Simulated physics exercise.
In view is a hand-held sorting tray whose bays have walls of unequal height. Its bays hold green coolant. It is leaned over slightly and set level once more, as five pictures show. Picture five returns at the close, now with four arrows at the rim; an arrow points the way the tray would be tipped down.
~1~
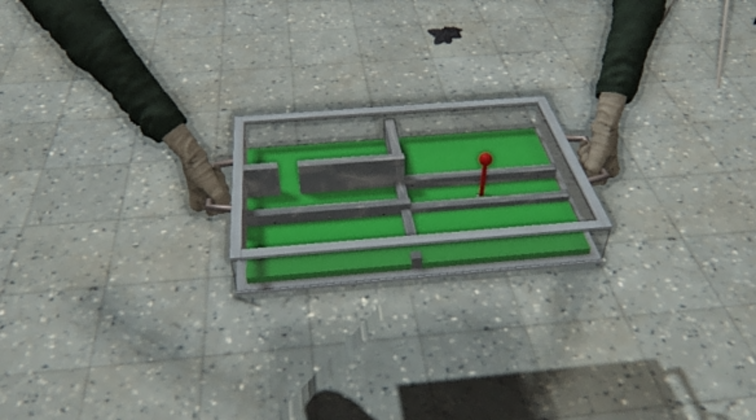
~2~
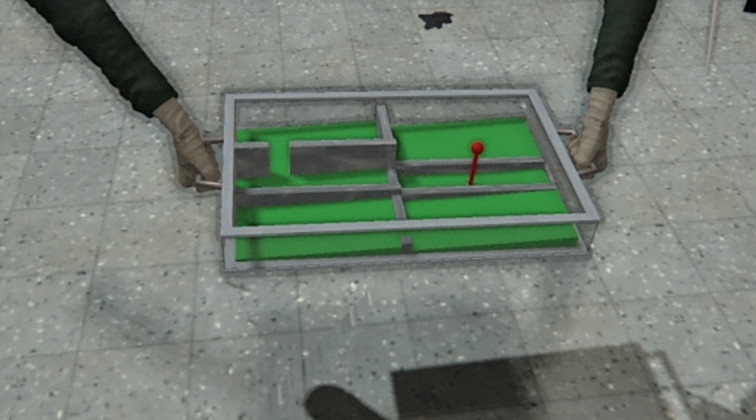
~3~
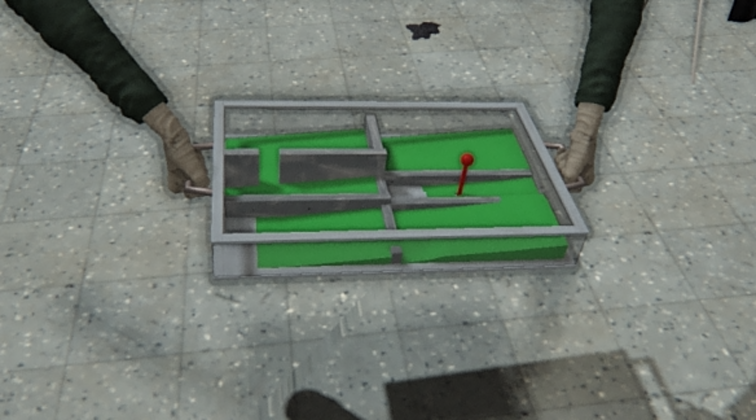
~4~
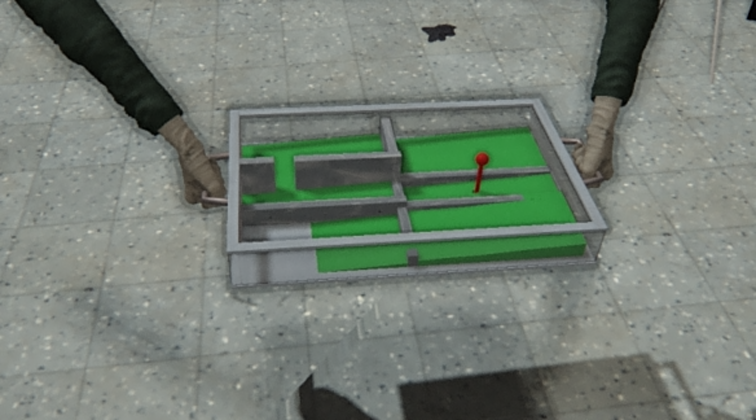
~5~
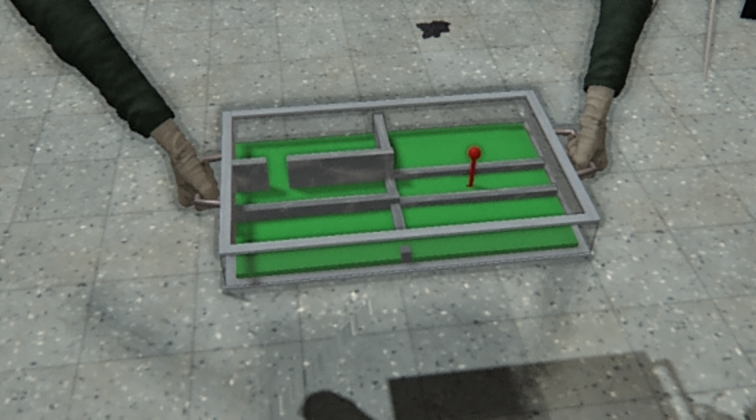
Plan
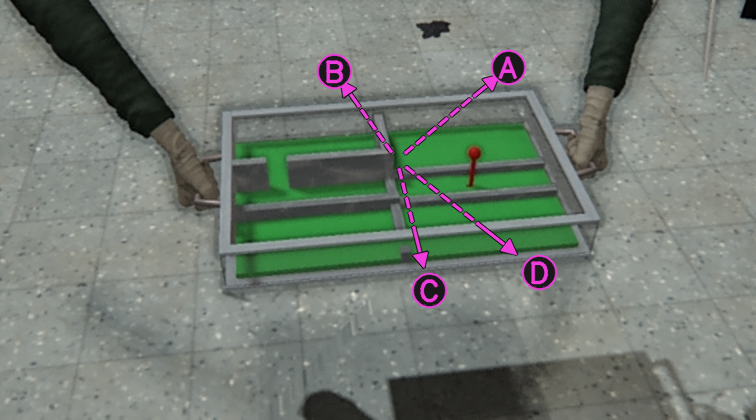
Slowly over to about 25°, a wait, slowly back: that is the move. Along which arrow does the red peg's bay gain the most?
C works best here.
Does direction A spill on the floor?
Yes.
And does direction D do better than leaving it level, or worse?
It is worse.
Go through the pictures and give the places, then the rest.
In the first frame, the tray is level; deepest in the back right bay, at (469, 155), shallowest in the centre right; red peg at (486, 159).
The second frame shows tipped about 3° down to the right; no wall is crossed.
The third frame shows tipped about 5° down to the right; liquid runs over the wall between the front right and centre right bays; red peg at (467, 160).
The fourth frame shows tipped about 3° down to the right; liquid runs over the wall between the front right and centre right bays.
In the fifth frame, the tray is level; deepest in the back right bay, at (458, 149), shallowest in the centre right; red peg at (475, 153).
On the marked copy, A ends at (494, 79); B ends at (344, 85); C ends at (422, 262); D ends at (512, 250).
If A is chosen, about 5 % of the liquid ends in the peg's bay; about 36 % goes over the rim.
If B is chosen, about 3 % of the liquid ends in the peg's bay; nothing spills.
If C is chosen, about 9 % of the liquid ends in the peg's bay; nothing spills.
If D is chosen, about 3 % of the liquid ends in the peg's bay; about 39 % goes over the rim.
